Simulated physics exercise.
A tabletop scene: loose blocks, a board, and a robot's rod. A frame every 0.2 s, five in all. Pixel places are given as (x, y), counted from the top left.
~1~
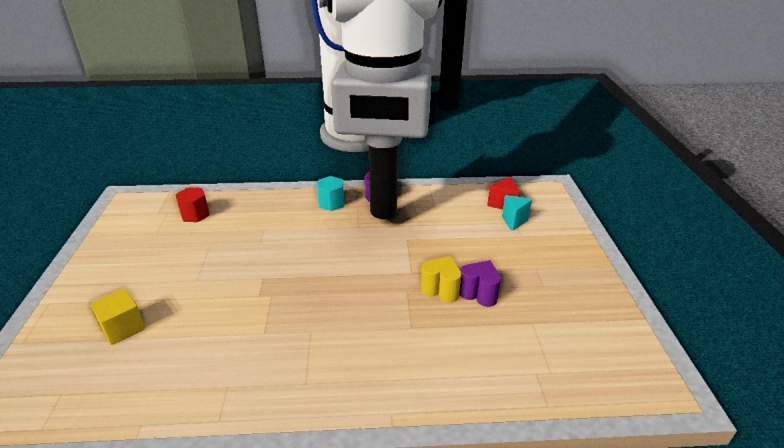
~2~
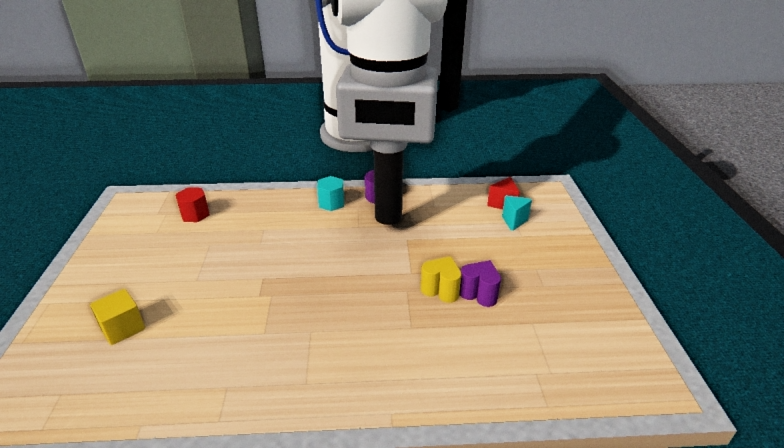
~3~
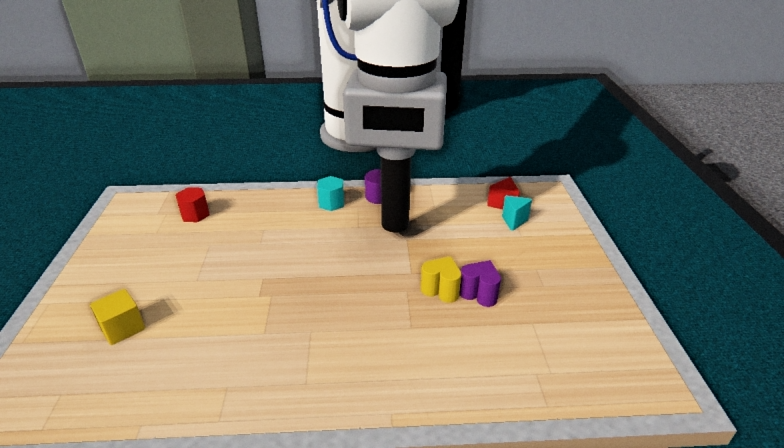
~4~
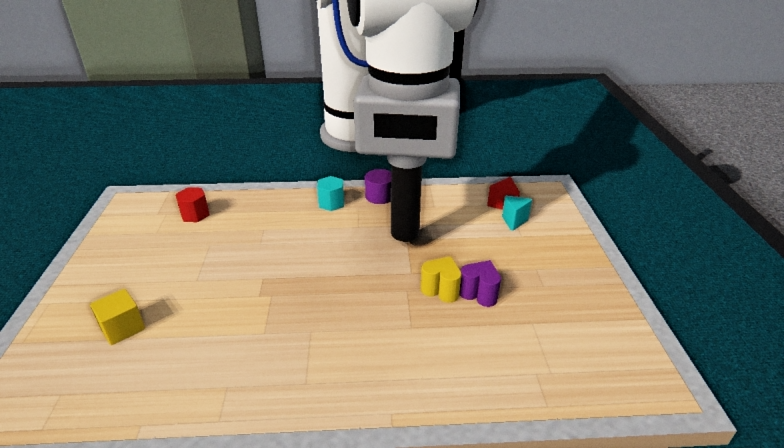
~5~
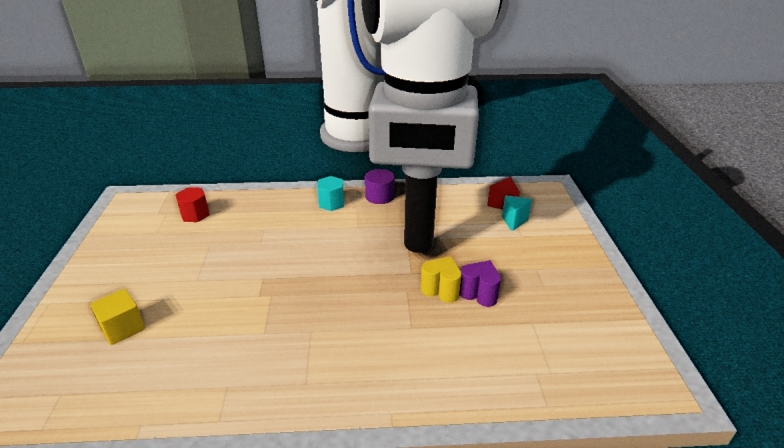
On a wooden tabletop, a robot's black rod moves toward the viewer and slightly right, pushing nothing.
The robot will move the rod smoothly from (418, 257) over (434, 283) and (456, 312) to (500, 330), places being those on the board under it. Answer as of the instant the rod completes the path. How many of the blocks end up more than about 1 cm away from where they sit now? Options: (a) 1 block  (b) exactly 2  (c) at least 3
a: 1 block.
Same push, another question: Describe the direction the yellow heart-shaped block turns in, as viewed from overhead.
From the top, the block rotates clockwise.
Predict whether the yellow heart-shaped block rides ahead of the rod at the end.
It ends up beside or behind the rod.
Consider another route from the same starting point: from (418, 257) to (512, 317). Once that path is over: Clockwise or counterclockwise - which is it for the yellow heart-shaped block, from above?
It ends up turned clockwise.
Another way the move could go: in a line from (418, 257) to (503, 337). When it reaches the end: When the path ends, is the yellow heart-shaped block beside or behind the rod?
Final answer: Yes.
On the path given first. One third of the way, rod at (435, 271); yellow heart-shaped block at (451, 280).
Two thirds of the way, rod at (458, 300); yellow heart-shaped block at (476, 311).
At the end, rod at (502, 316); yellow heart-shaped block at (500, 330), turned 30° clockwise; purple heart-shaped block unmoved.
